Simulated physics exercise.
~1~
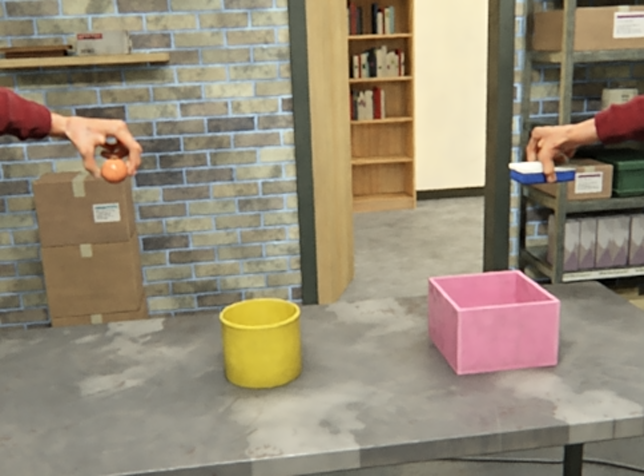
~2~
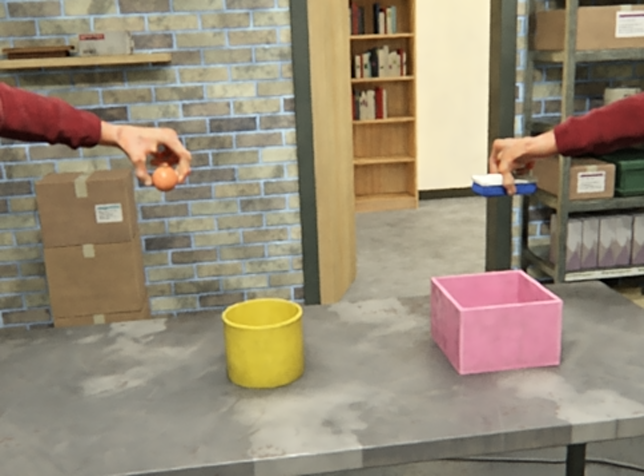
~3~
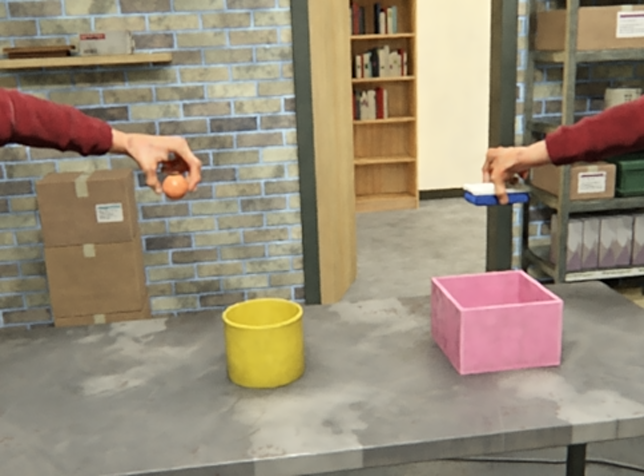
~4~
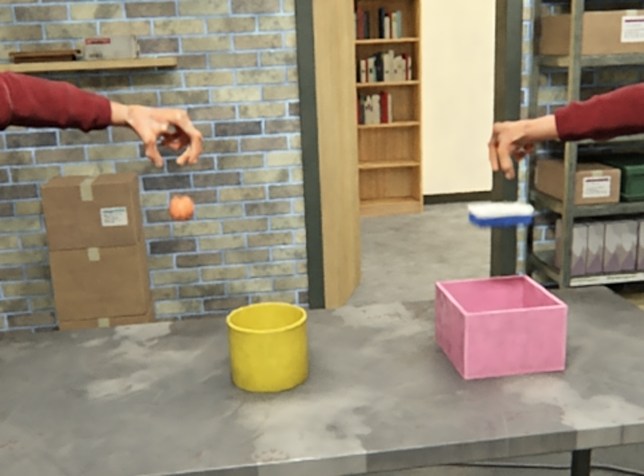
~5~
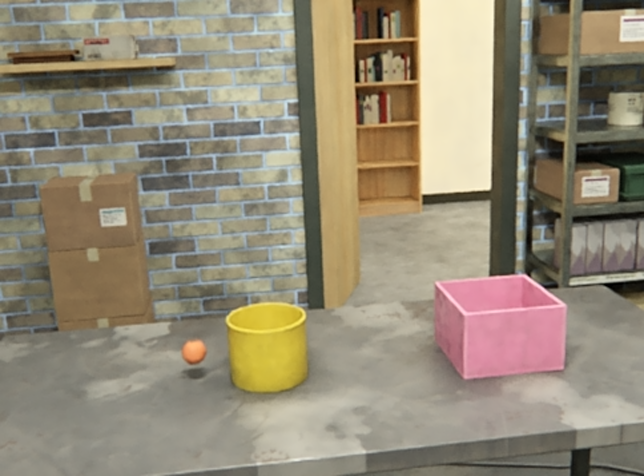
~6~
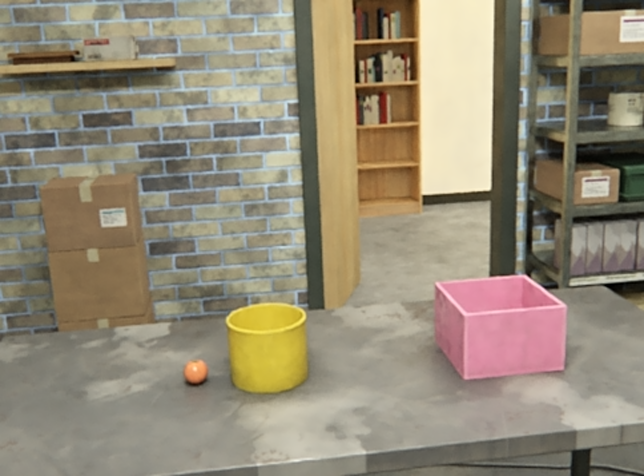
In the video, two hands hold an orange tomato and a blue and white sponge above a table with a yellow pot and pink basket, then release them; the sponge drops into the basket, while the tomato misses and rests left of the pot.
